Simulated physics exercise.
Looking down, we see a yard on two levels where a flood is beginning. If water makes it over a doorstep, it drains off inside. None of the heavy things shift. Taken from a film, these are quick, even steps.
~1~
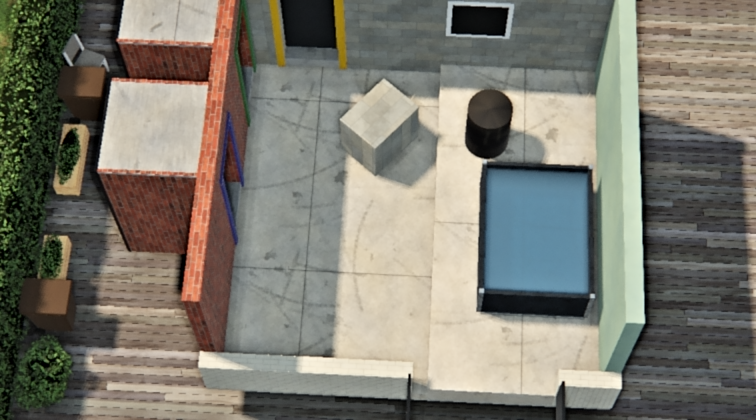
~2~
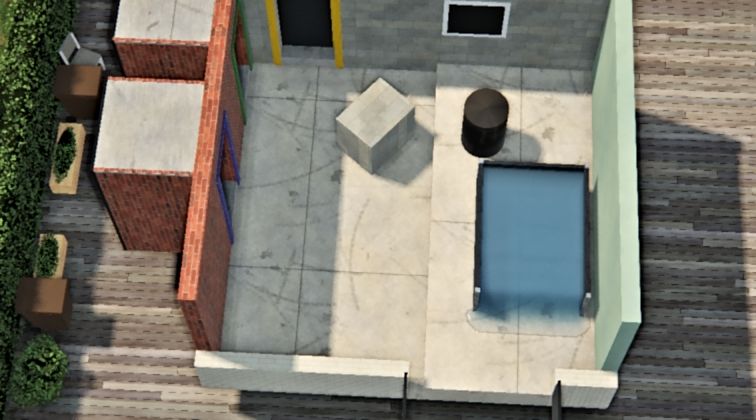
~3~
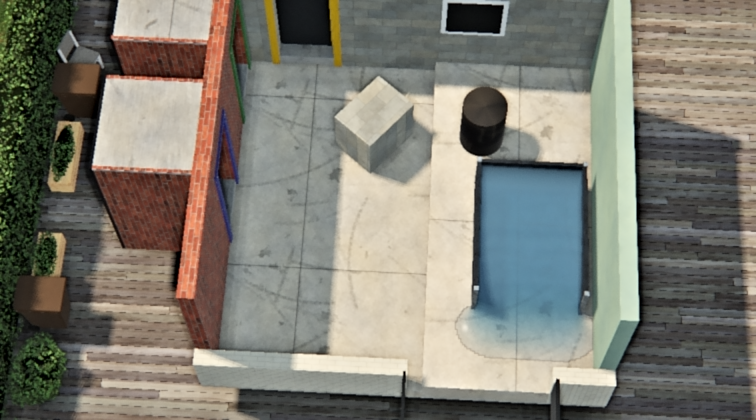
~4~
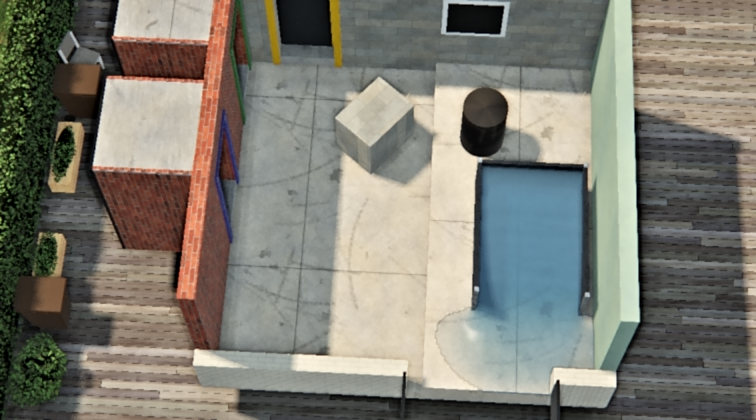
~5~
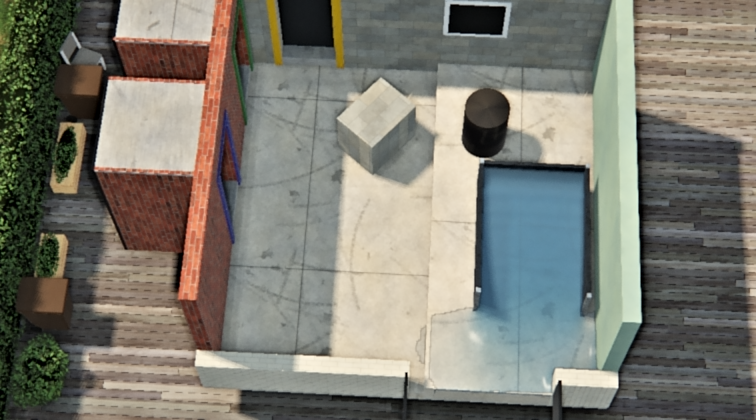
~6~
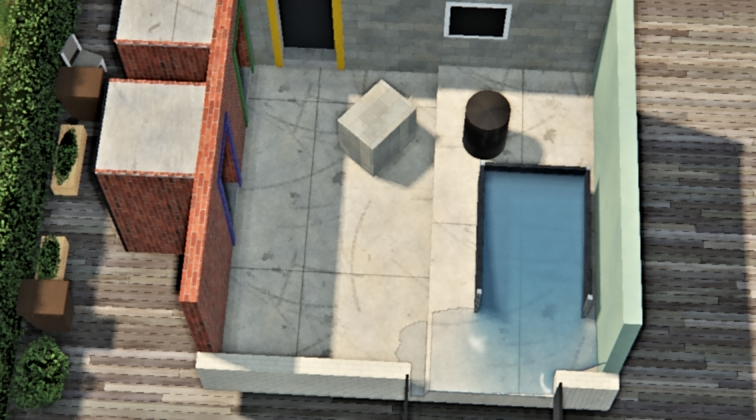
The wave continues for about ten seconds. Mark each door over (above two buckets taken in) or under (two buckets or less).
Green door: Under. Yellow door: Under. Blue door: Under.
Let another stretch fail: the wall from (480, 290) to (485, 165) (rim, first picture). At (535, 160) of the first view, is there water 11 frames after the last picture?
That spot ends up spared.
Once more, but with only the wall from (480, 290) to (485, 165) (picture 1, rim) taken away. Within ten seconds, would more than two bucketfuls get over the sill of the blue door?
Result for the blue door: It ends up above.
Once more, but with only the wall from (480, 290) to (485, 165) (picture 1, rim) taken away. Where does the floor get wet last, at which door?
My answer is the door marked yellow.
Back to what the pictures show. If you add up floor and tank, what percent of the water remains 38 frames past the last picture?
Around 32 percent.
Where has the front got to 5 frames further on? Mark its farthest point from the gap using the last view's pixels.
The front should reach about (353, 376).
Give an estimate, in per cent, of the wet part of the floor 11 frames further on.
I reckon around 15 %.
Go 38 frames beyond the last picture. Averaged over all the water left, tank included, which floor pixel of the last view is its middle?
My pick is pixel (493, 260).
A moment on, water covers 15 % of the floor; the green door not reached, the yellow door not reached, the blue door not reached.
Next, water covers 15 % of the floor; the green door not reached, the yellow door not reached, the blue door not reached.
Then, water covers 25 % of the floor; the green door not reached, the yellow door not reached, the blue door not reached.
Later, water covers 40 % of the floor; the green door not reached, the yellow door not reached, the blue door not reached.
In the end, water covers 45 % of the floor; the green door not reached, the yellow door not reached, the blue door wet at the sill, nothing in.
